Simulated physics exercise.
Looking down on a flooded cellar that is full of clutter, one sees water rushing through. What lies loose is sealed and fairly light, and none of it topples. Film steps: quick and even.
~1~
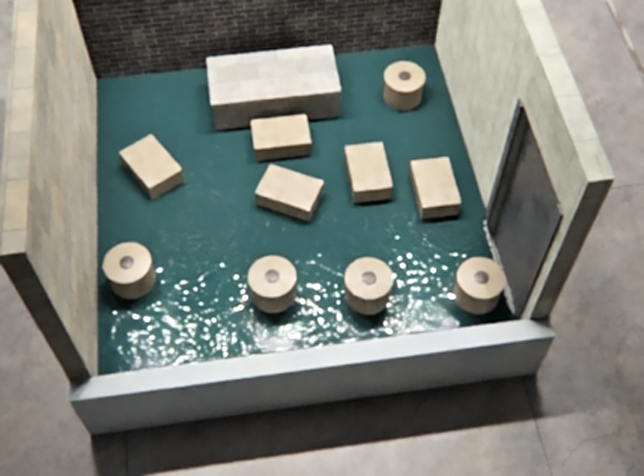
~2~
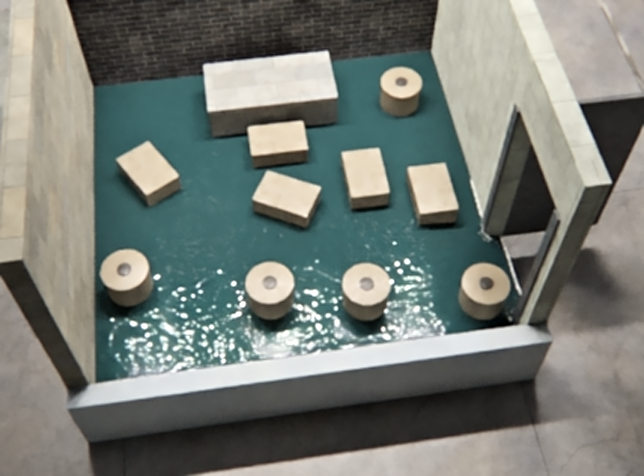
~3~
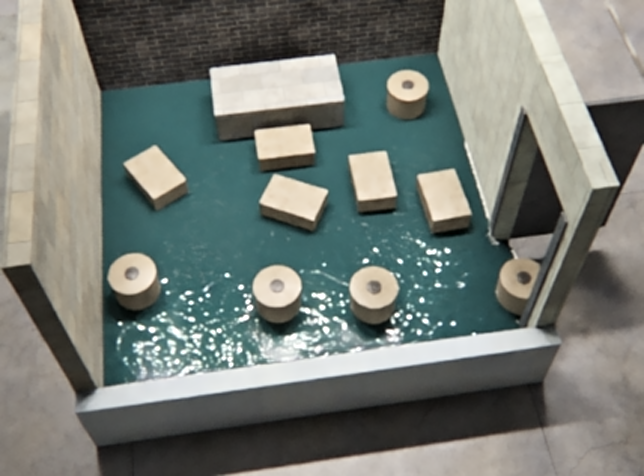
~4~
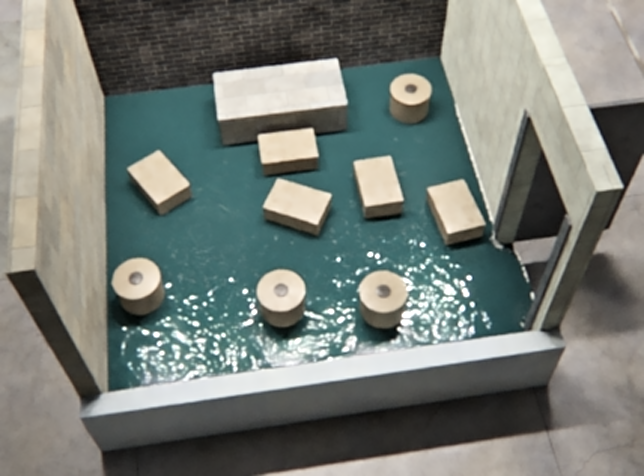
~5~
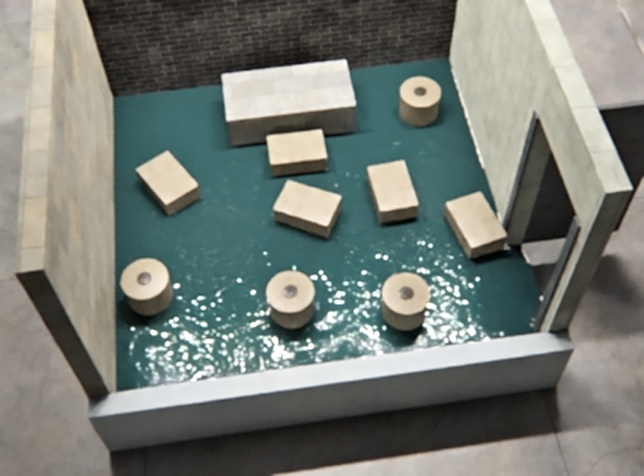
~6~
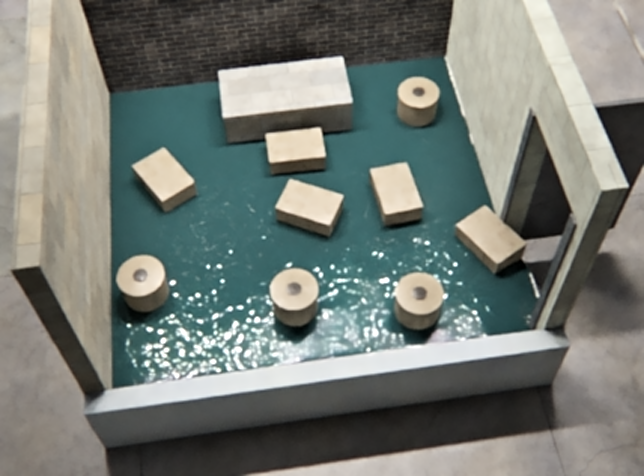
A roofless, flooded cellar with pale side walls and a dark brick back wall is seen from high above its low front wall. On dark green water sit a long whitish block at the back, five tan crates mid-room and five round tubs, four in front. The right-hand door swings open, the nearest tub slips out, then the rightmost crate drifts doorward, turning, as neighbours edge right and the camera wavers slightly.
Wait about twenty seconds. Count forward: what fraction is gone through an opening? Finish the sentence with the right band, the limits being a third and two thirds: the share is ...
The share is two thirds or more.
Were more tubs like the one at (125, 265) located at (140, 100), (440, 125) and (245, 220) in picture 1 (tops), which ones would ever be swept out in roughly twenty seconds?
Note - in order: Retained / out of the scene / out of the scene.
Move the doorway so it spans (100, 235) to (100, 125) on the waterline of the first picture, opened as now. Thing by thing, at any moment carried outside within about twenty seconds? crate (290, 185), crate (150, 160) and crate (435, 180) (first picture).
Lost - lost - retained.
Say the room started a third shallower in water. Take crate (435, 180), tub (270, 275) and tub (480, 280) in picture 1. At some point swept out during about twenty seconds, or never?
As listed: Escaped, escaped, escaped.
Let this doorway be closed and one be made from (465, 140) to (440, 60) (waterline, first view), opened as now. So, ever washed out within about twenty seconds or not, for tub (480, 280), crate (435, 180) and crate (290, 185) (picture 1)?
In sequence - departs, departs, departs.
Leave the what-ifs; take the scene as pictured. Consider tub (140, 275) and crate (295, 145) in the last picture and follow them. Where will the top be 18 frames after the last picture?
My guess is close to (169, 295), then close to (359, 167).
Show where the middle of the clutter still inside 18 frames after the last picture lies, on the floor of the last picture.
That averages to about (357, 249) on the floor.
A moment on, 2 of 10 are out; 8 afloat.
Next, 4 of 10 are out; 6 afloat.
Later, 7 of 10 are out; 3 afloat.
In the end, 8 of 10 are out; 1 afloat.
